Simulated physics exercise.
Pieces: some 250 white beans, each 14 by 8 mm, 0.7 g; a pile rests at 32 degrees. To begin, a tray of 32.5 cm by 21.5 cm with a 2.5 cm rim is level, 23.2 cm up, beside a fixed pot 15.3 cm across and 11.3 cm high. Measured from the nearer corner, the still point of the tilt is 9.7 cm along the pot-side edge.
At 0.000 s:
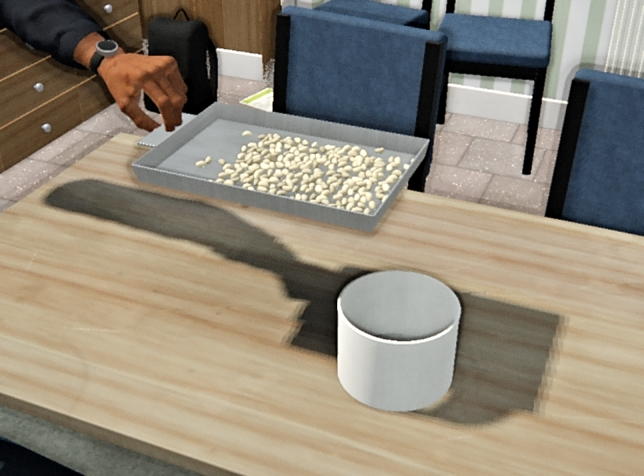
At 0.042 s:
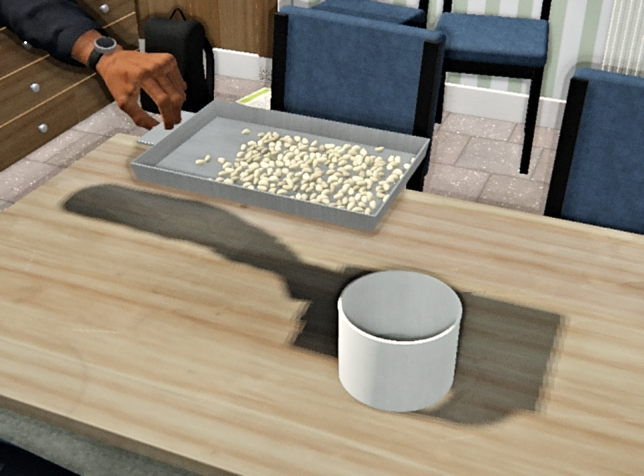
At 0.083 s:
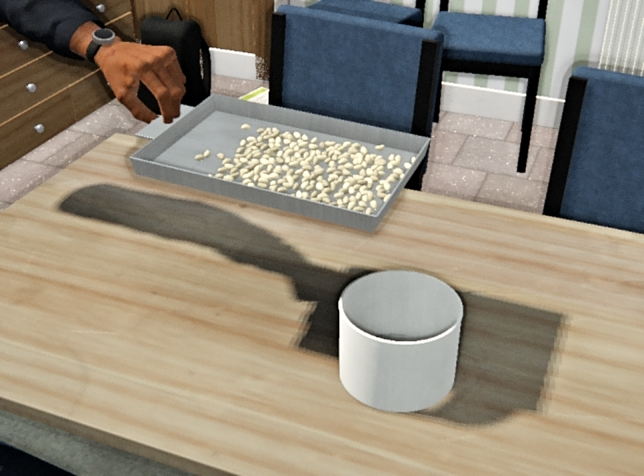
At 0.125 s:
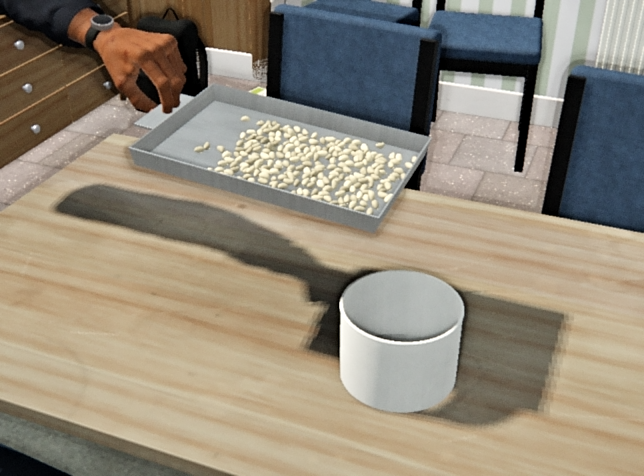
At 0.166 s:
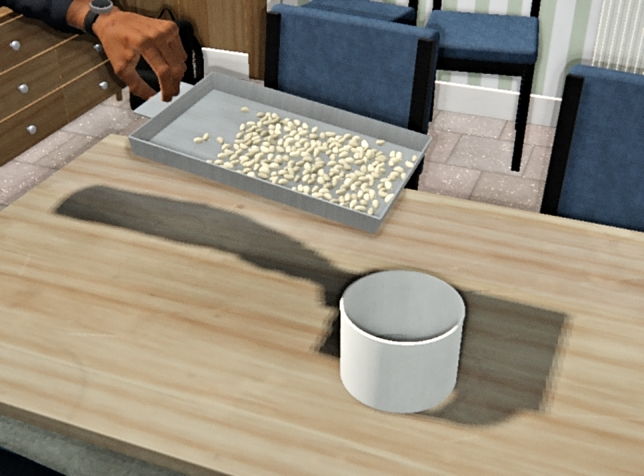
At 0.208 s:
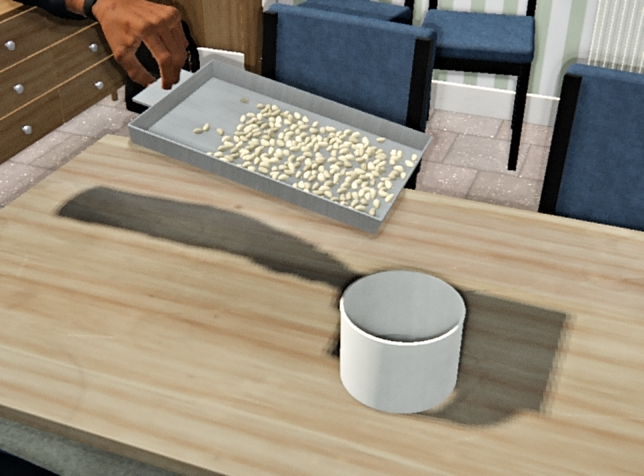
At first, a hand with a dark watch holds a gray tray of small white beans nearly level above a wooden table, behind a white pot. The hand then slowly raises the tray's left end, tilting it toward the right front corner, while the beans barely shift and the pot stays still.
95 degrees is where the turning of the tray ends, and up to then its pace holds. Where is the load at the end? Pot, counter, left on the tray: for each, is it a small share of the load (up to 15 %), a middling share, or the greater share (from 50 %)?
Pot: The greater share, counter: A middling share, left on the tray: A small share.
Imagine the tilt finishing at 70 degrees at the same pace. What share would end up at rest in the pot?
Around 35 %, I reckon.
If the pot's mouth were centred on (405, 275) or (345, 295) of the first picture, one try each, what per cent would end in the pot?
Estimates: 60 in a hundred and 10 in a hundred.
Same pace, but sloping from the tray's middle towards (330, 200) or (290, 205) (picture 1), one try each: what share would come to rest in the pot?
First try: Around 100 percent; second try: Around 60 percent.
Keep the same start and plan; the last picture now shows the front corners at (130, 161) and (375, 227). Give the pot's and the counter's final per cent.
Split: Pot = 55, counter = 40.
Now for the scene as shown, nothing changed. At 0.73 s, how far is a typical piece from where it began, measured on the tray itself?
About 7 cm.
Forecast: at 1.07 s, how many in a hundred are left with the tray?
Value: About 85%.
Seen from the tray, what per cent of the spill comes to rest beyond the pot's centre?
Around 90 in a hundred.
After 0.73 s, tilt 51 degrees; the tray holds 100 %, the pot 0 %.
After 1.07 s, tilt 77 degrees; the tray holds 85 %, the pot 5 %.
After 1.51 s, tilt 95 degrees; the tray holds 20 %, the pot 55 %.
By 2.9 s all is still; pot 75 %, counter 25 %, tray 0 %.
